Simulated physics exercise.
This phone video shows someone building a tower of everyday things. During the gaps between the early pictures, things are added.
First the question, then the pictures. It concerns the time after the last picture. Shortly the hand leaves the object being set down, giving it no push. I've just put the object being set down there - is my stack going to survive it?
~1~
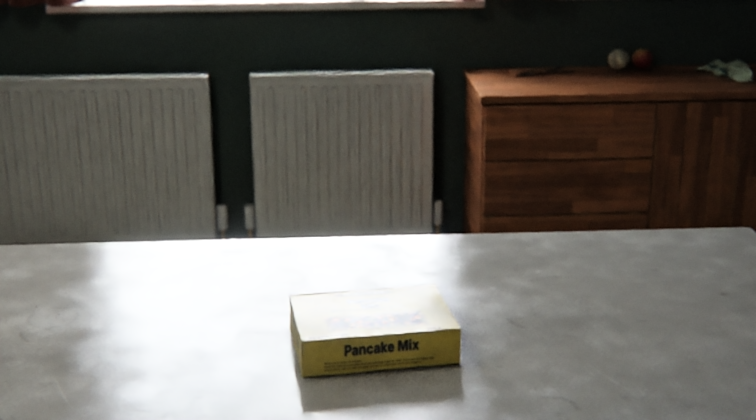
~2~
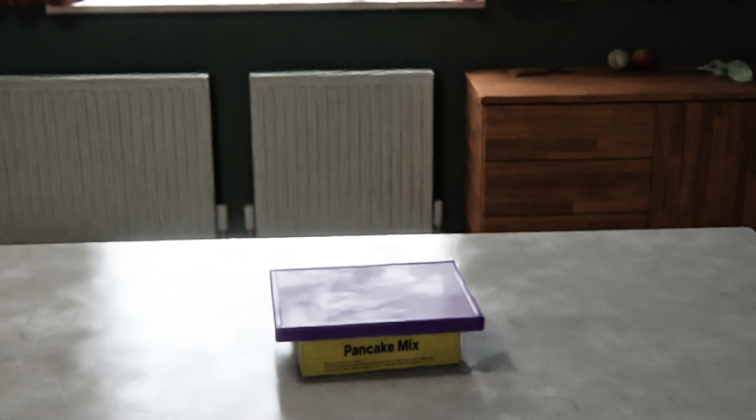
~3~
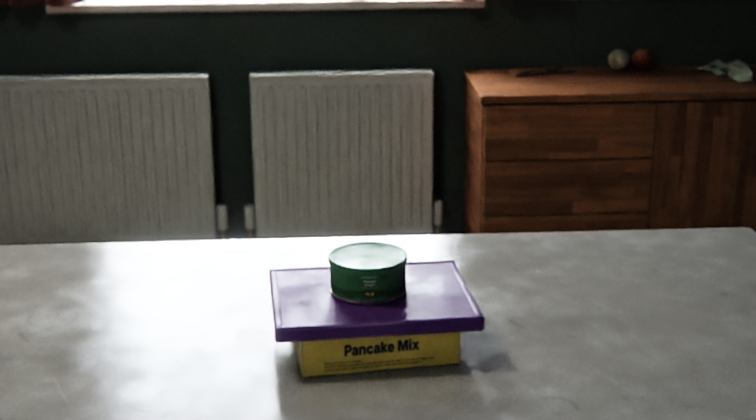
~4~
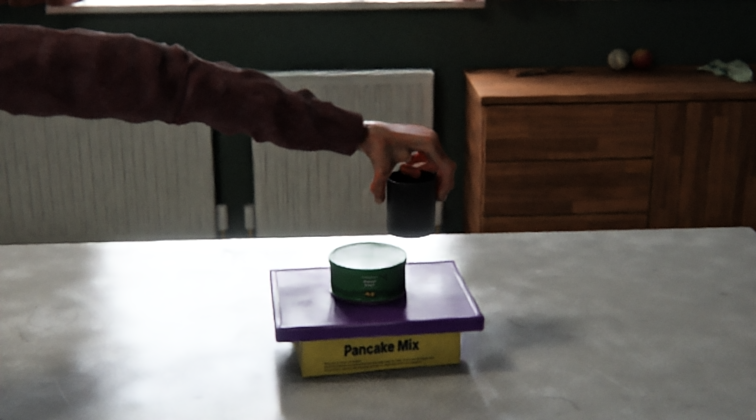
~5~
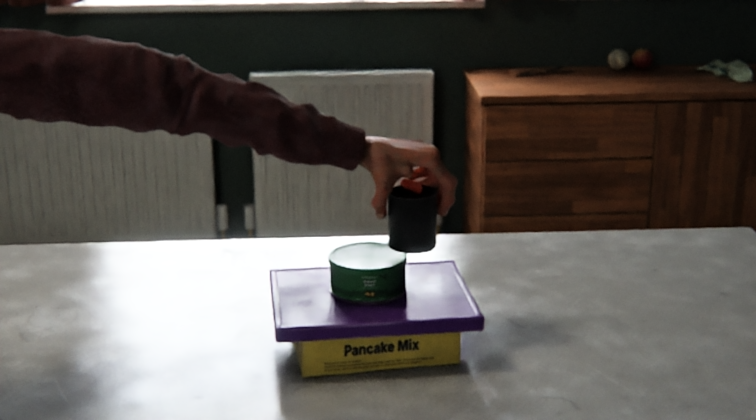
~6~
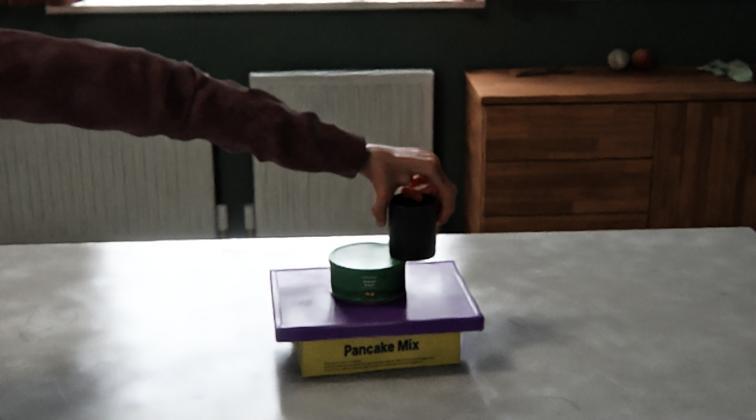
It fails.
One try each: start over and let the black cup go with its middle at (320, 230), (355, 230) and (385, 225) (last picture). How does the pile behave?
Lab note - case 1: Collapse; case 2: No collapse; case 3: No collapse.
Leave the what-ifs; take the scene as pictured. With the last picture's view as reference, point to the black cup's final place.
I'd say around (446, 256) in the last view.
Then, 0.30 s later than the last frame, black cup tilted by 53° near (434, 243).
Then, 0.40 s later than the last frame, black cup now fallen.
Then, 1.10 s later than the last frame, nothing new.
Then, 2.40 s later than the last frame, black cup resting near (447, 259).
When it is over, fallen, black cup; the other 3 as before. End places, in pixels of the last picture, black cup near (446, 256). The pile gives way.
